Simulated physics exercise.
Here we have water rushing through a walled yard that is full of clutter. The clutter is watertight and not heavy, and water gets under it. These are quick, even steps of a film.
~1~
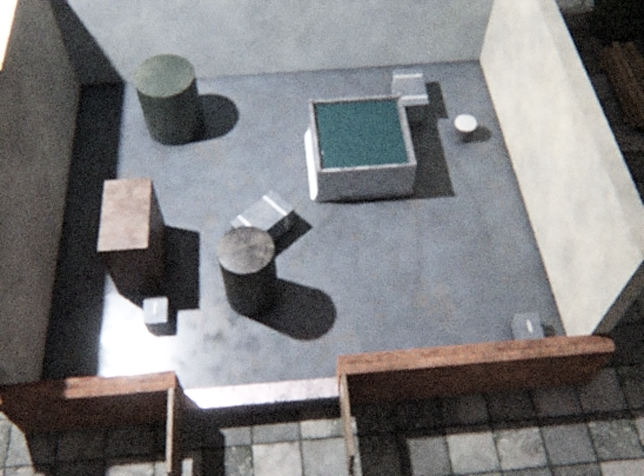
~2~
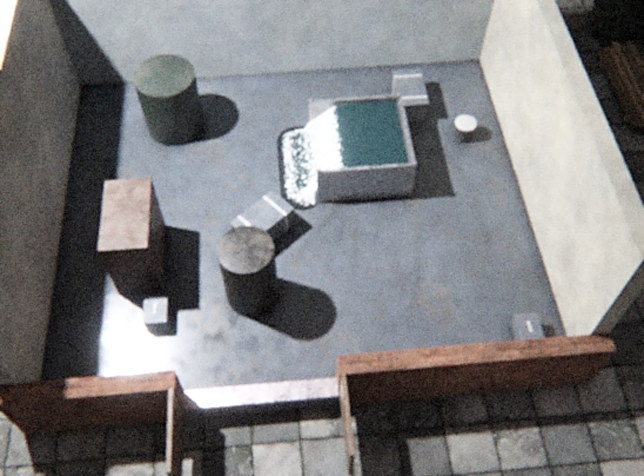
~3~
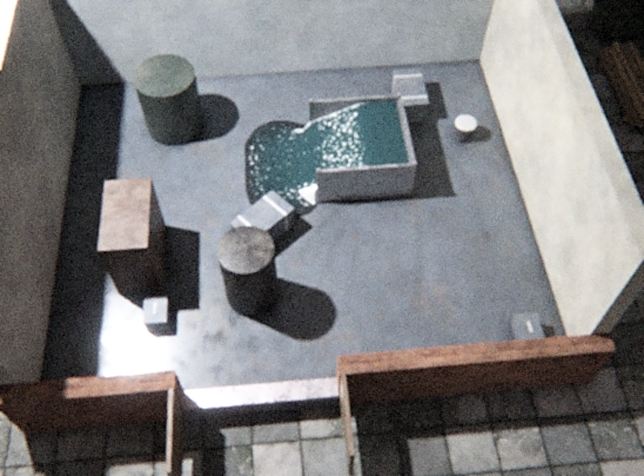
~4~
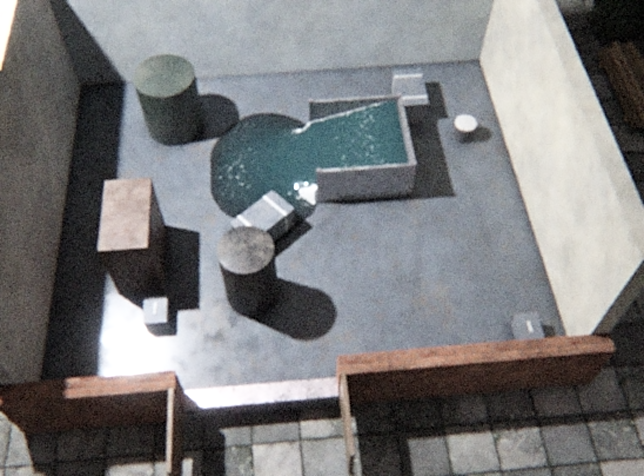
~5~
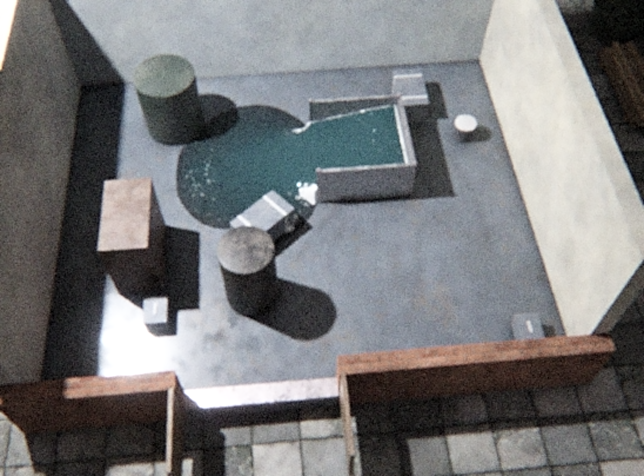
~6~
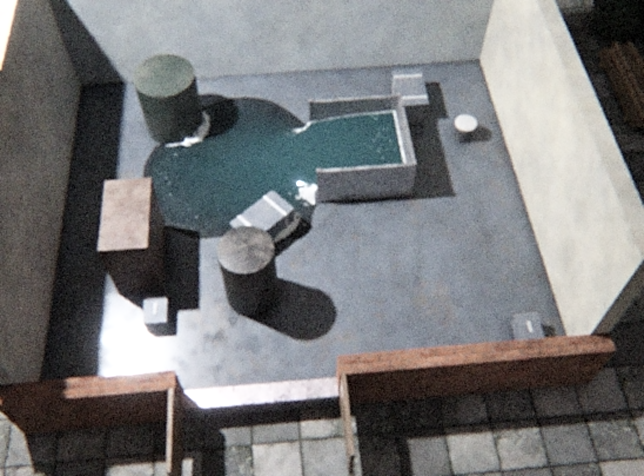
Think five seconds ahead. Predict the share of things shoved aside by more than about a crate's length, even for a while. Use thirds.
That comes to less than a third.
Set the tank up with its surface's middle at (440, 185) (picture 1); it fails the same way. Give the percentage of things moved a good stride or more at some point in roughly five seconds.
Some 20 per cent.
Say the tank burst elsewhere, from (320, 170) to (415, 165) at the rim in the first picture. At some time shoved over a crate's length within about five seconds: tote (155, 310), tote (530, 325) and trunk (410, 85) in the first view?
One after the other: No, yes, no.
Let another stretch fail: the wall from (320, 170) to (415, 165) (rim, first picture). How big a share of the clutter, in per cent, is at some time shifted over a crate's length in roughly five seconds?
Near 20 in a hundred.
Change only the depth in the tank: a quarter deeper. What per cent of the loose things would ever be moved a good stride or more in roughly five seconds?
Some 0 per cent.
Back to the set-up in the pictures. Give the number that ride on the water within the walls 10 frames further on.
It comes to 0.
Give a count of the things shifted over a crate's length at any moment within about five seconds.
The number is 0.
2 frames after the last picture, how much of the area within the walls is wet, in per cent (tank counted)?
Some 25 per cent.
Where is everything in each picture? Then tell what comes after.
A tote at (155, 309) rests on the ground; a trunk at (411, 87), on the bottom; 0 of 5 have shifted, in the first picture.
A tote at (155, 309) rests on the ground; a trunk at (411, 87), on the bottom; 0 of 5 have shifted, in the second picture.
A tote at (155, 309), on the bottom; a trunk at (411, 87) rests on the ground; 0 of 5 have shifted, in the third picture.
A tote at (155, 309) rests on the ground; a trunk at (411, 87) rests on the ground; 0 of 5 have shifted, in the fourth picture.
A tote at (155, 309) rests on the ground; a trunk at (411, 87) rests on the ground; 0 of 5 have shifted, in the fifth picture.
A tote at (155, 309) rests on the ground; a trunk at (411, 87), on the bottom; 0 of 5 have shifted, in the sixth picture.
A moment on, 0 of 5 are well off their spots; 0 afloat.
Next, 0 of 5 are well off their spots; 0 afloat.
Later, 0 of 5 are well off their spots; 0 afloat.
In the end, 0 of 5 are well off their spots, and 0 have been at some point; 0 afloat.
